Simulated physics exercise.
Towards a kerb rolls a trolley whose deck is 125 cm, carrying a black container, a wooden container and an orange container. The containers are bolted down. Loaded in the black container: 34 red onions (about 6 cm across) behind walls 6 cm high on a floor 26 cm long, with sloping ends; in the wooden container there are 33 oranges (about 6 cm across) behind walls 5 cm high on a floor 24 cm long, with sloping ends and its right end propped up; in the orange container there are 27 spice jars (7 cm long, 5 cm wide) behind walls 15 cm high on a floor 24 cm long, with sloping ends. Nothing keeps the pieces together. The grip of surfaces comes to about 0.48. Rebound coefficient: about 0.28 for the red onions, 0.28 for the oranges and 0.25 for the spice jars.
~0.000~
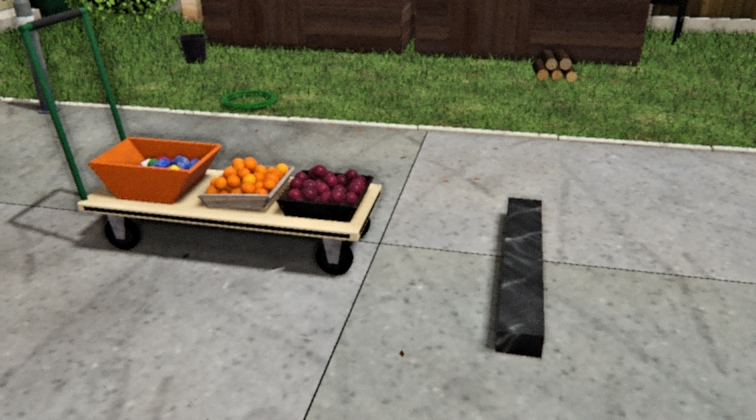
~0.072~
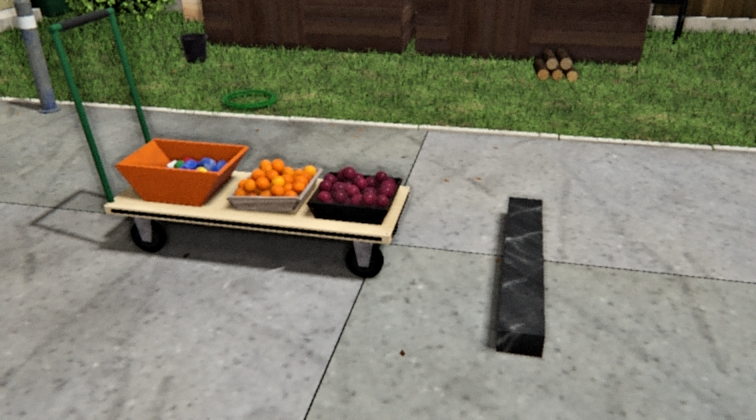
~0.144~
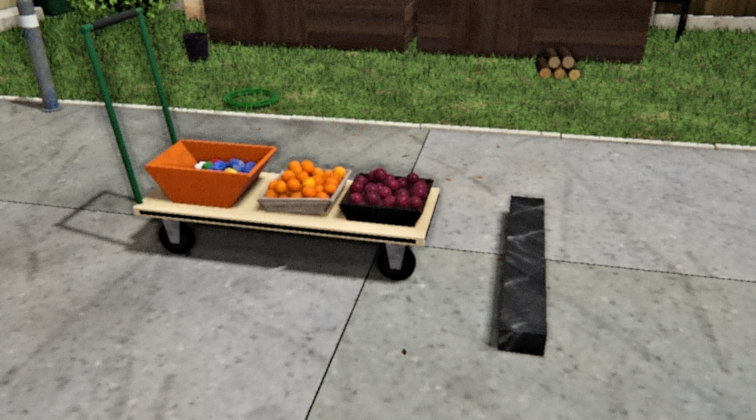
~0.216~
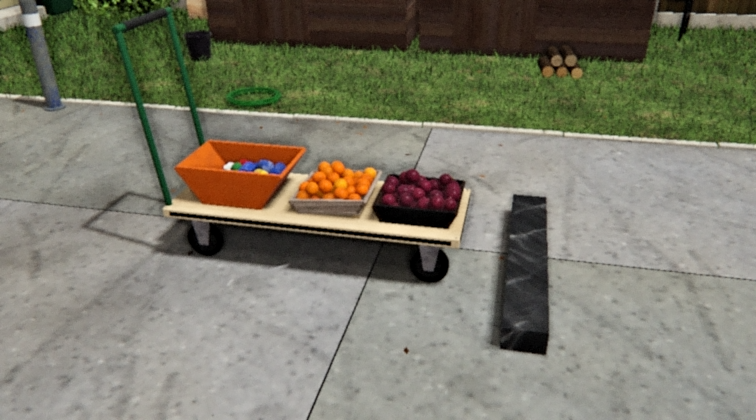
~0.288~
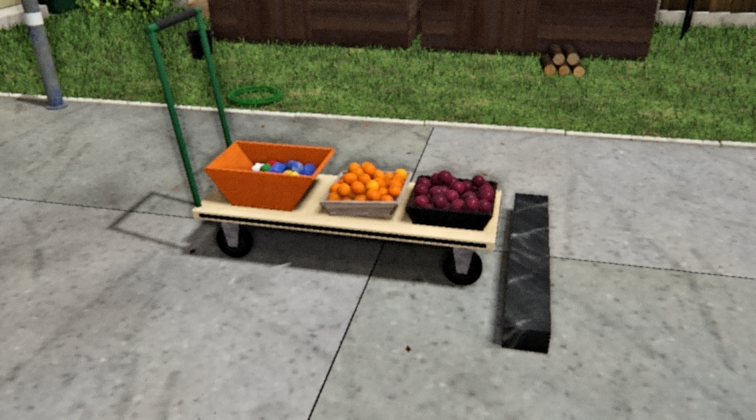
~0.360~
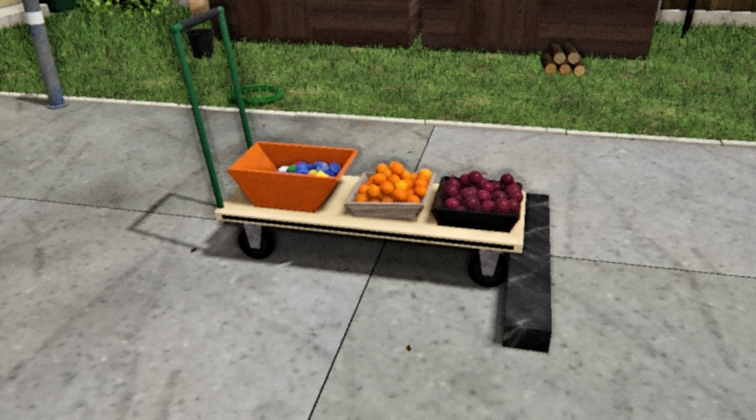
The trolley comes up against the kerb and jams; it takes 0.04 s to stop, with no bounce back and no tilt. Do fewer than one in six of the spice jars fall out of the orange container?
Yes, losses never reach one sixth.
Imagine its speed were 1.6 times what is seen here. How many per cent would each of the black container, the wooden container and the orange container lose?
Black container 50, wooden container 50, orange container 10 per cent.
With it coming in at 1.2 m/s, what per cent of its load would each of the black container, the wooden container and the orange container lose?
Then the black container sheds 10 per cent of its load, the wooden container 0 per cent, and the orange container 0 per cent.
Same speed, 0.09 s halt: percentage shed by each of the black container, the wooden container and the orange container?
Result - black container: 20 percent, wooden container: 20 percent, orange container: 0 percent.
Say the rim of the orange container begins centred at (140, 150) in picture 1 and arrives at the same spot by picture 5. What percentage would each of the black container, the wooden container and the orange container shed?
That would give black container 40 %, wooden container 30 % and orange container 0 %.
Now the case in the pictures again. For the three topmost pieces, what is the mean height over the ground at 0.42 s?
42 cm.
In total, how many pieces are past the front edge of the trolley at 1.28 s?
I'd estimate close to 8 pieces.
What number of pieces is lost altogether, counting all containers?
Count of pieces - near 20.
After 0.42 s, 2 of 34 out of the black container, 0 of 33 out of the wooden container and 0 of 27 out of the orange container.
After 0.54 s, 6 of 34 out of the black container, 5 of 33 out of the wooden container and 0 of 27 out of the orange container.
After 0.77 s, 9 of 34 out of the black container, 9 of 33 out of the wooden container and 0 of 27 out of the orange container.
Outcome (at 1.28 s), 10 of 34 out of the black container, 9 of 33 out of the wooden container and 0 of 27 out of the orange container. Asked share, 0 of 27, 0 per cent.
